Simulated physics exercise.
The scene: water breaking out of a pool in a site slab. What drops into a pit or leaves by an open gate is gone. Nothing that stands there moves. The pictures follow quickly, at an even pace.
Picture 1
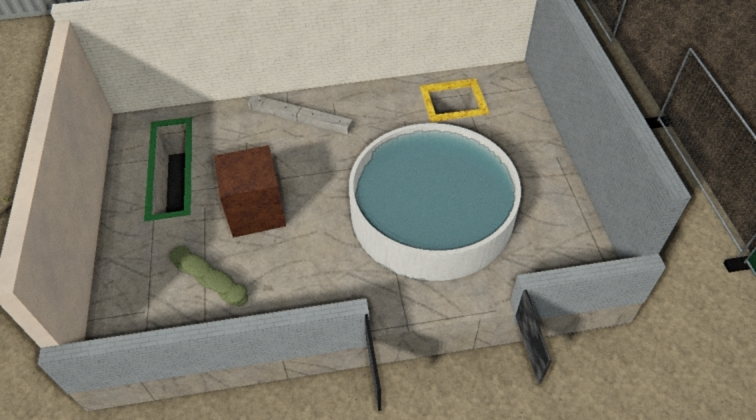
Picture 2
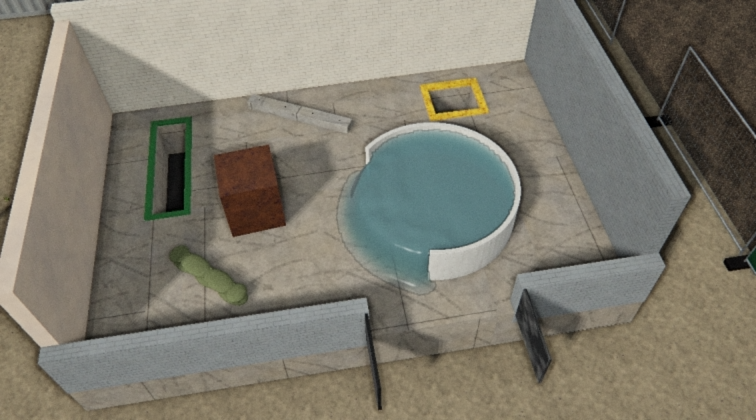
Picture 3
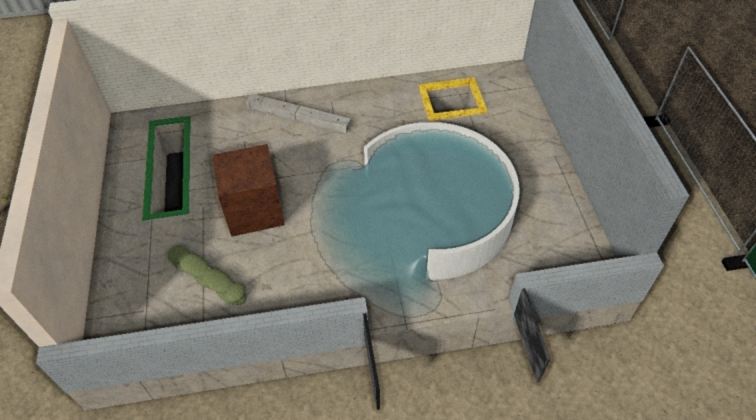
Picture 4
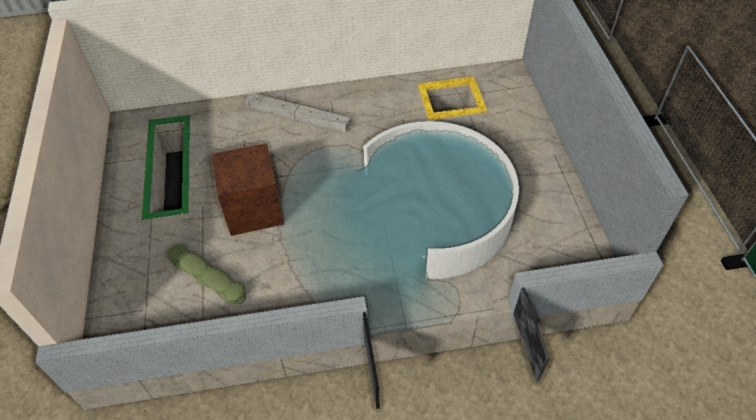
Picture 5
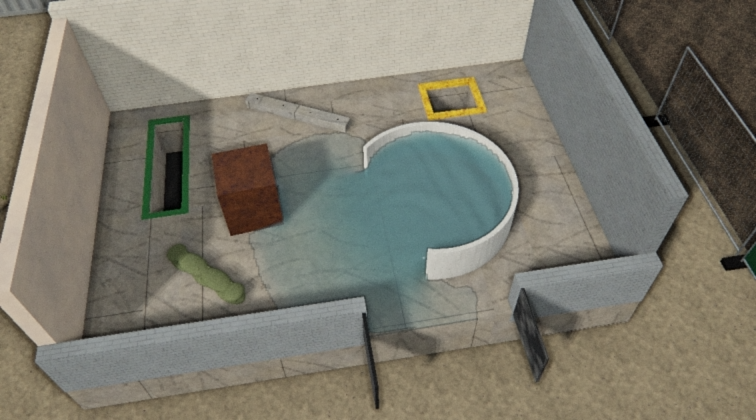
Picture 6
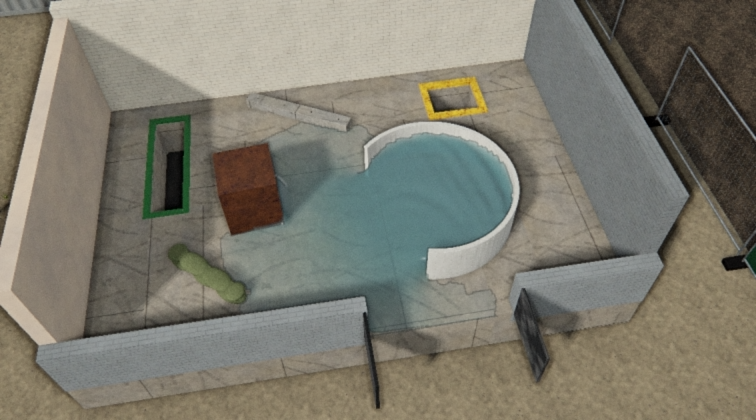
The clip opens on still water in a round white pool inside a walled, paved yard with a rusty brown block, a green lumpy shape and green- and yellow-edged pits. The pool's lower-left side gives way, and water pours out, spreading left around the block and down toward the front wall.
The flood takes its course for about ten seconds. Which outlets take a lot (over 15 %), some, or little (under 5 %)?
The gate takes between 5 and 15 %; the yellow pit takes less than 5 %; the green pit takes more than 15 %.
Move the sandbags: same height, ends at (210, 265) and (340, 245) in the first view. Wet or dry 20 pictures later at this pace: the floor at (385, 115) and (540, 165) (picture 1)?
One after the other: Not flooded, not flooded.
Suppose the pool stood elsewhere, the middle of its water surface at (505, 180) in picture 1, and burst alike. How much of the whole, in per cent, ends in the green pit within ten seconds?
In per cent: Green 45.
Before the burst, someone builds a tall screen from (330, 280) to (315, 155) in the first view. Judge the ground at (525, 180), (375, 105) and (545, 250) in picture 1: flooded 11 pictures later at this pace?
In turn: Not flooded, flooded, dry.
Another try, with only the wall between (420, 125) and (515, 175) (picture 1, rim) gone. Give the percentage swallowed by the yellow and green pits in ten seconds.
Per cent: Yellow 35, green 6.
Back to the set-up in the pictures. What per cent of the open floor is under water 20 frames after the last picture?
I make it 55 per cent.
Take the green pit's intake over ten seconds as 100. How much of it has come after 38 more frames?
Near 60 in a hundred.
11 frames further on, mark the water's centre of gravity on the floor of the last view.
At about (319, 236).
A moment on, water covers 35 % of the floor; the gate 5 %, the yellow pit 0 %, the green pit 0 %.
Next, water covers 50 % of the floor; the gate 6 %, the yellow pit 0 %, the green pit 3 %.
Then, water covers 55 % of the floor; the gate 8 %, the yellow pit 0 %, the green pit 9 %.
Later, water covers 60 % of the floor; the gate 10 %, the yellow pit 0 %, the green pit 31 %.
In the end, water covers 70 % of the floor; the gate 13 %, the yellow pit 0 %, the green pit 50 %.
